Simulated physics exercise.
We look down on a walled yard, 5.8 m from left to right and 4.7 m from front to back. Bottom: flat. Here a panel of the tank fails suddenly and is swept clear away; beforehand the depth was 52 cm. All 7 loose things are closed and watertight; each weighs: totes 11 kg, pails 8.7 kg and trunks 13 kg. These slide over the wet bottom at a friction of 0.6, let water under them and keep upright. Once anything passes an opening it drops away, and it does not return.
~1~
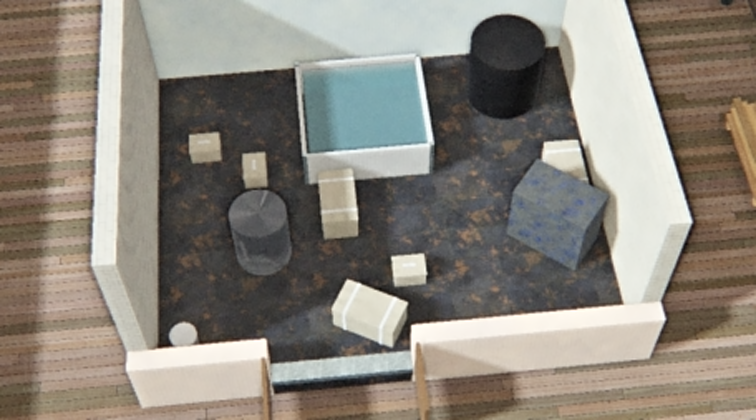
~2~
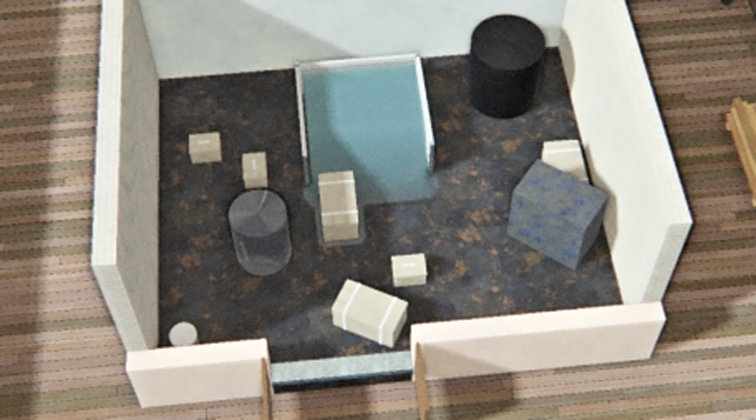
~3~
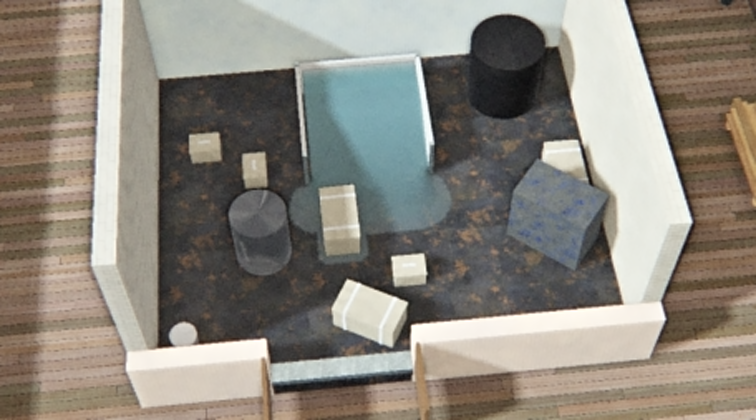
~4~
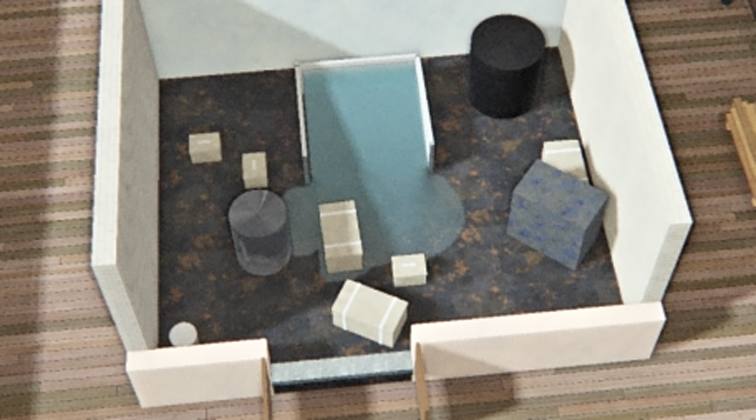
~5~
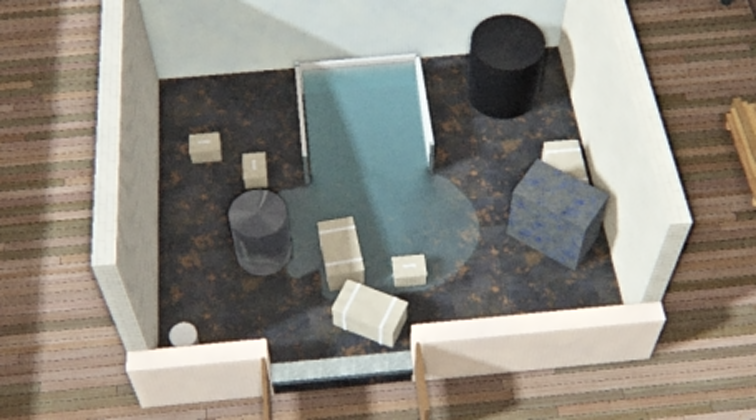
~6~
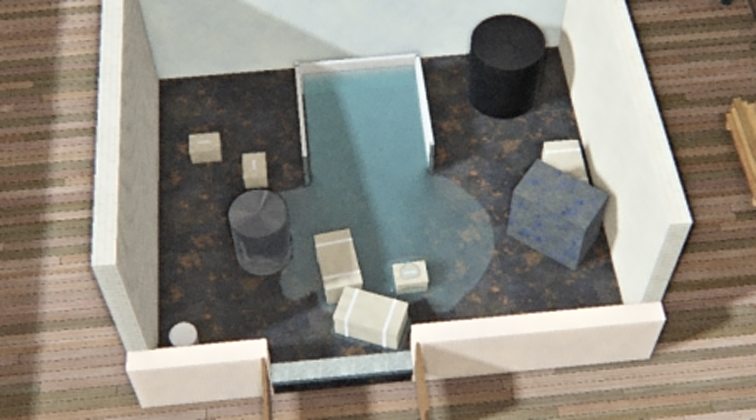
In the video, the front panel of a water-filled tank in a walled yard disappears and water spreads across the dark floor, pushing a pale box toward the front opening before a smaller box nearby shifts slightly.
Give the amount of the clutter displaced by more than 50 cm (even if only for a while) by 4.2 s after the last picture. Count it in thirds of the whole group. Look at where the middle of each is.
Between one and two thirds of the group.
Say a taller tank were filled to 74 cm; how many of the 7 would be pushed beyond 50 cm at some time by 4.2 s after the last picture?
Under that setup the answer is 4.
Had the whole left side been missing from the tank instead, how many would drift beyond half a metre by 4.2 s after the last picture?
In that case the number is 4.
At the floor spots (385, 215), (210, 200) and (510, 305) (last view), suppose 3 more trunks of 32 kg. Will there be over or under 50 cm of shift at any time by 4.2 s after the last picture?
Respectively: Tops it; doesn't reach it; tops it.
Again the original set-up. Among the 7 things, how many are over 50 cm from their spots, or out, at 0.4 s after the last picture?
The number I get is 2.
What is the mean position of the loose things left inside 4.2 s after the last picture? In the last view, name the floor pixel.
Somewhere near (301, 208).
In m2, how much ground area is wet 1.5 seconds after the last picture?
14 m2.
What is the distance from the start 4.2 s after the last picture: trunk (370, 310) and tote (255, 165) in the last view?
In turn: Washed out, 0 cm.
Then, 0.4 s after the last picture 2 of 7 are over 50 cm from their spots; 0 afloat.
Then, 1.5 s after the last picture 3 of 7 are over 50 cm from their spots; 1 afloat.
Then, 2.8 s after the last picture 3 of 7 are over 50 cm from their spots; 0 afloat.
Then, 4.2 s after the last picture 3 of 7 are over 50 cm from their spots, and 3 have been at some point; 0 afloat.
